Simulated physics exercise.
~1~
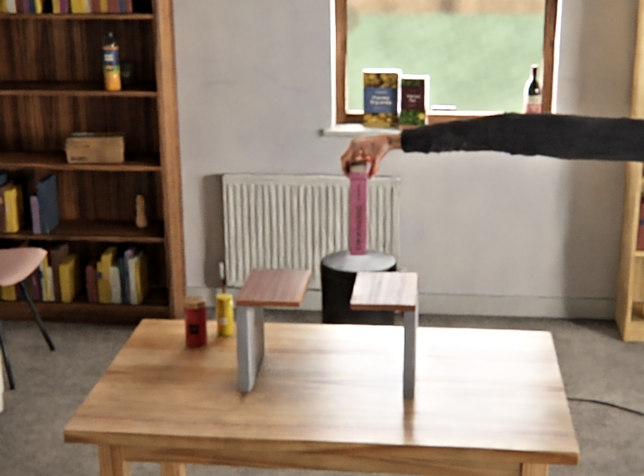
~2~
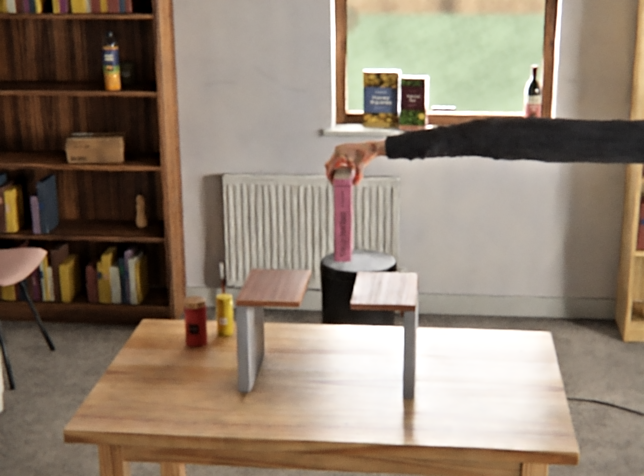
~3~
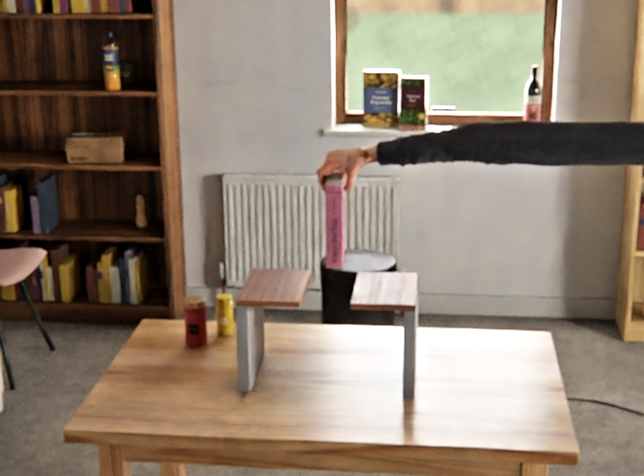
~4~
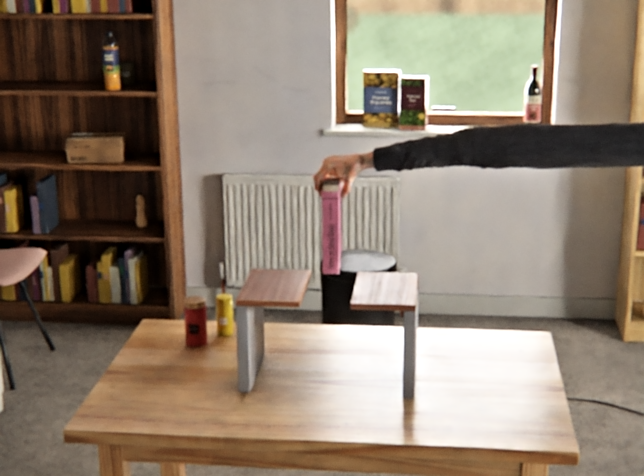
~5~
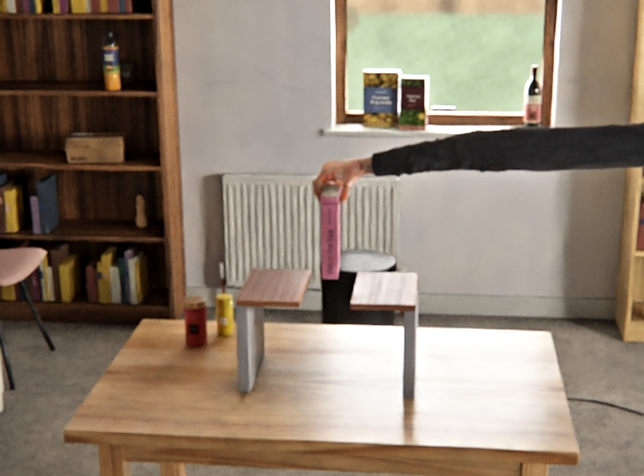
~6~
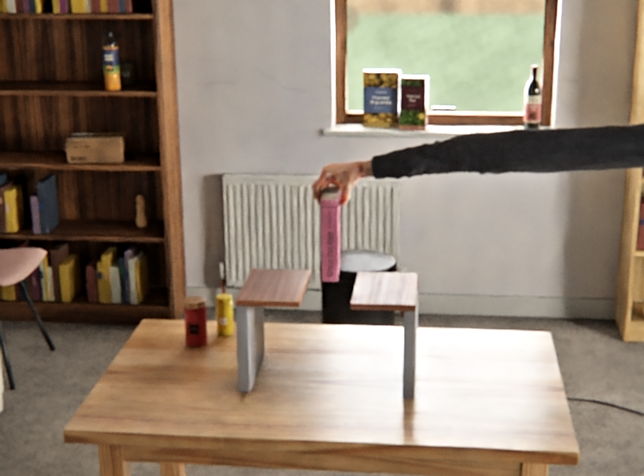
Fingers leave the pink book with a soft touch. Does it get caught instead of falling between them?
No. Oh, it lands on the table below.
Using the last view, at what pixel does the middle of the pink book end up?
It winds up at roughly (332, 339).
Then, 0.20 s after the last picture, pink book slid a little near (331, 250).
Then, 0.30 s after the last picture, pink book slid about its own width near (331, 305).
Then, 0.40 s after the last picture, pink book slid well along near (332, 331).
Then, 0.50 s after the last picture, pink book slid well along near (332, 338).
At rest, moved from the start, pink book; the other 2 in place. Seen from the same camera at the end, pink book near (332, 339). The book goes down the gap.
